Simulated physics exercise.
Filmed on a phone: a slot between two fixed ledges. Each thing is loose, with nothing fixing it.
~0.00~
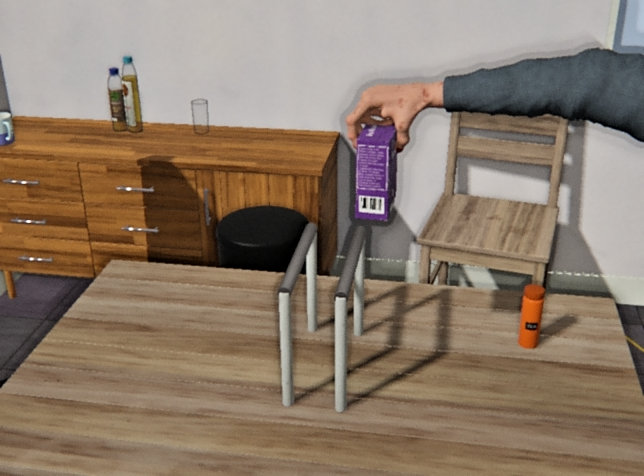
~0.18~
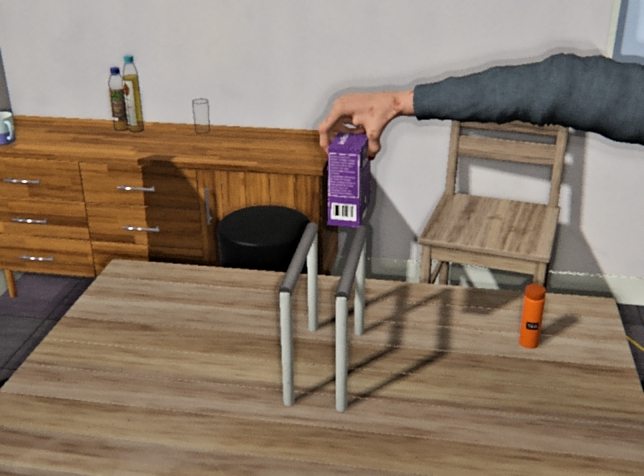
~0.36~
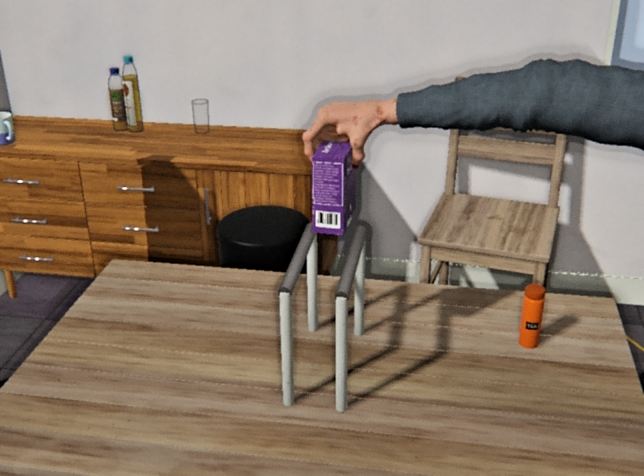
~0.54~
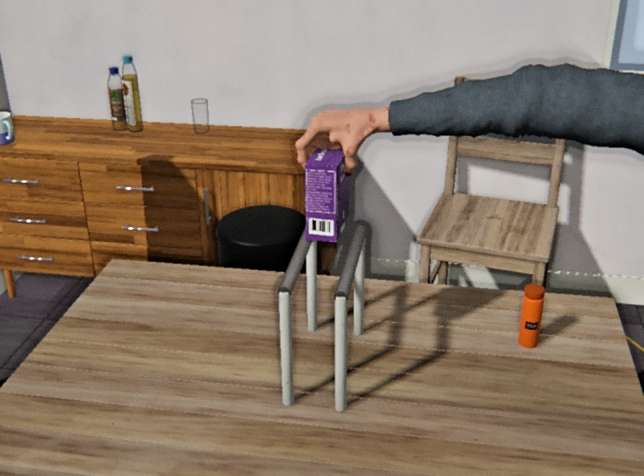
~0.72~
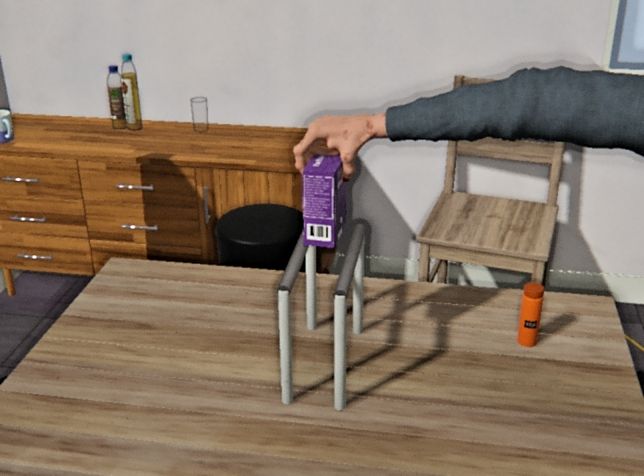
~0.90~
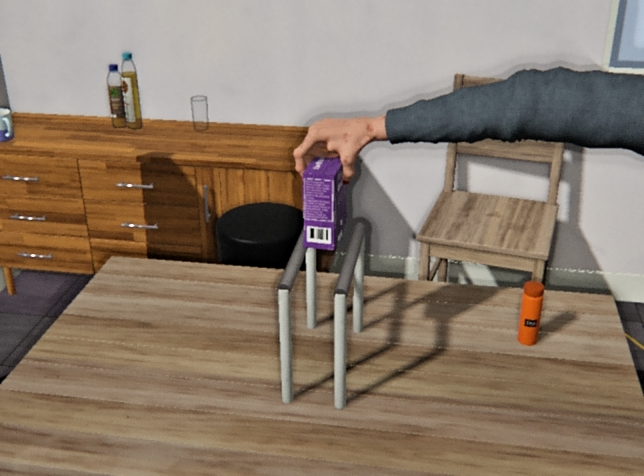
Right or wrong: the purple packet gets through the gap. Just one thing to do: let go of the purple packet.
Right.
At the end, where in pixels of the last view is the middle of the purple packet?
Pretty much around (326, 333), I'd say.
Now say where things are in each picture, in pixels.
The first frame shows being brought over the gap; purple packet (377, 169); orange shaker (532, 317).
The second frame shows being brought over the gap; purple packet (350, 177); orange shaker (532, 317).
The third frame shows being brought over the gap; purple packet (335, 185); orange shaker (532, 317).
The fourth frame shows being brought over the gap; purple packet (328, 192); orange shaker (531, 316).
The fifth frame shows being brought over the gap; purple packet (325, 198); orange shaker (531, 315).
The sixth frame shows held still over the gap; purple packet (325, 200); orange shaker (531, 314).
Around 1.10 s, purple packet displaced a little near (326, 225).
Around 1.20 s, purple packet displaced well along near (326, 296).
Around 1.30 s, purple packet displaced well along near (326, 325).
Finally (1.9 s), moved from the start, purple packet; orange shaker still in place. Final places as the last picture's camera would see them, purple packet near (326, 332). The packet drops through.
